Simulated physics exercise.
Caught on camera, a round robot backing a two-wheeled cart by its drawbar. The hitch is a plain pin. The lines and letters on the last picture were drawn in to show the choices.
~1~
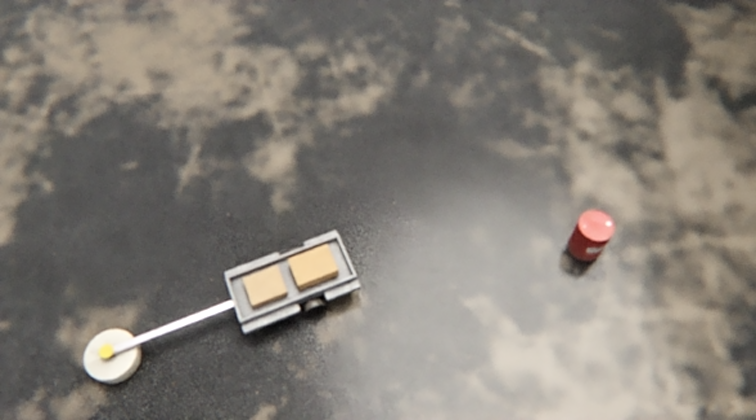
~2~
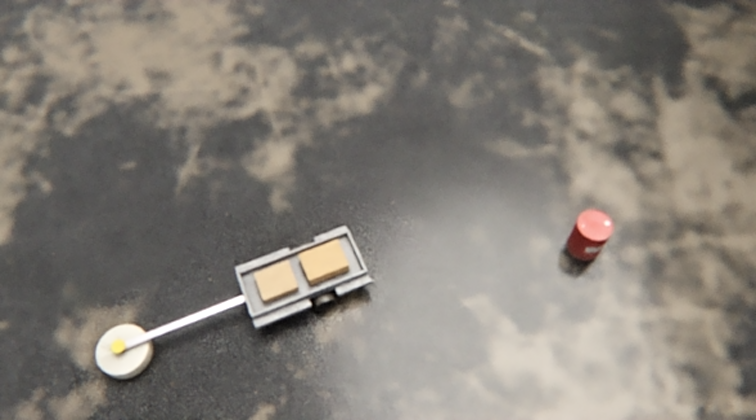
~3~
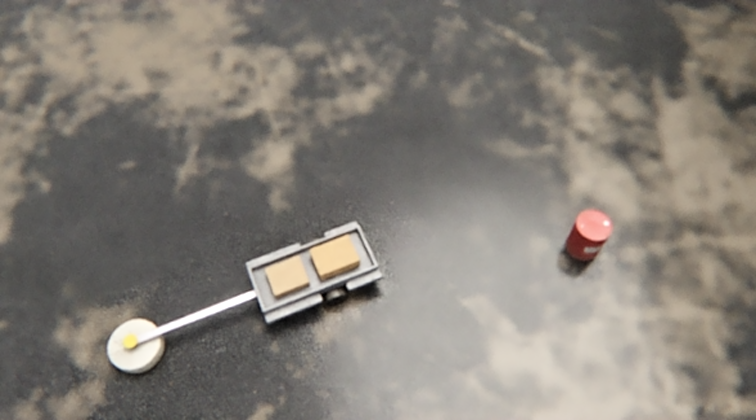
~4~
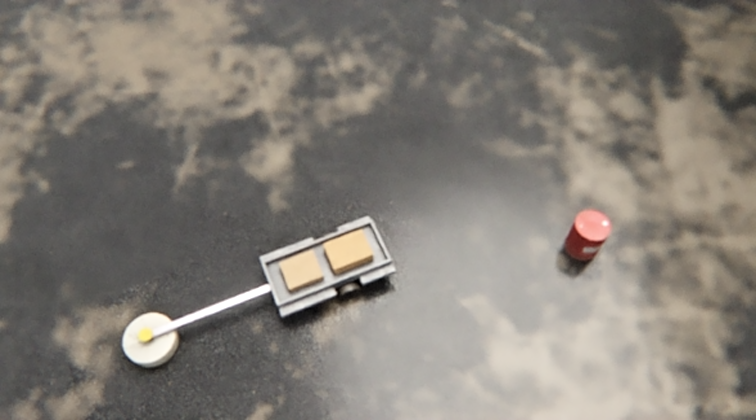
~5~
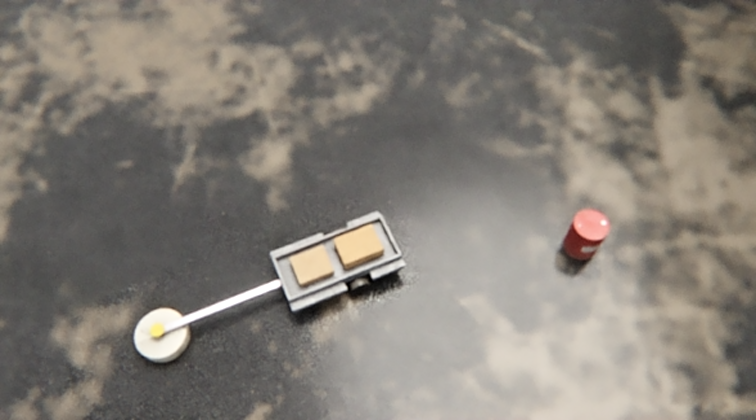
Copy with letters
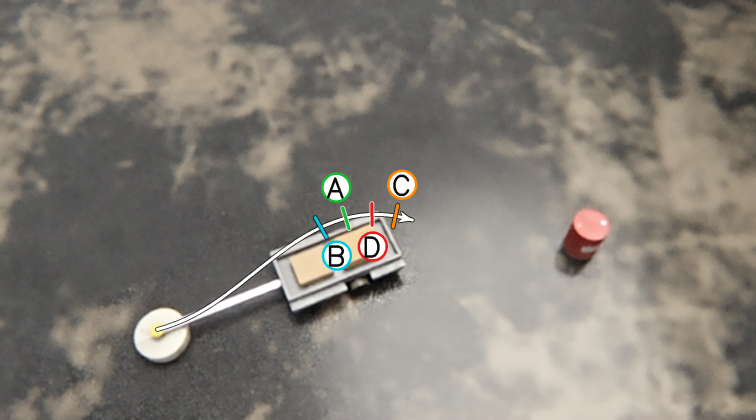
Grey cart carrying two tan blocks moving slowly right and slightly upward, pushed by a round white robot, red keg standing apart.
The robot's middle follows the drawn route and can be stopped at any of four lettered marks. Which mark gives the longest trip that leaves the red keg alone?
No farther than B.
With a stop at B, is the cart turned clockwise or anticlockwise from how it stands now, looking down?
For that mark, clockwise.
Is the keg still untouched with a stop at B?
Yes.
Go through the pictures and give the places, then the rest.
Grey cart (292, 279); red keg (585, 246); robot (112, 355), in the first frame.
Robot (123, 350); grey cart (303, 274); red keg (583, 245), in the second frame.
Robot (135, 345); grey cart (313, 270); red keg (582, 245), in the third frame.
Robot (150, 339); grey cart (327, 264); red keg (581, 245), in the fourth frame.
Robot (161, 334); grey cart (337, 259); red keg (580, 245), in the fifth frame.
On the marked copy, A at (346, 218); B at (321, 227); C at (395, 216); D at (372, 214); the route from (157, 330) via (288, 247) to (413, 220).
Taking B. A third of the way, robot (223, 304), cart (395, 236).
Two thirds of the way, robot (277, 262), cart (450, 218).
When it is over, robot (322, 234), cart (496, 209); nothing has been touched.
As for the rest, A is too far, the keg has been hit; C is too far, the keg has been hit; D is too far, the keg has been hit.
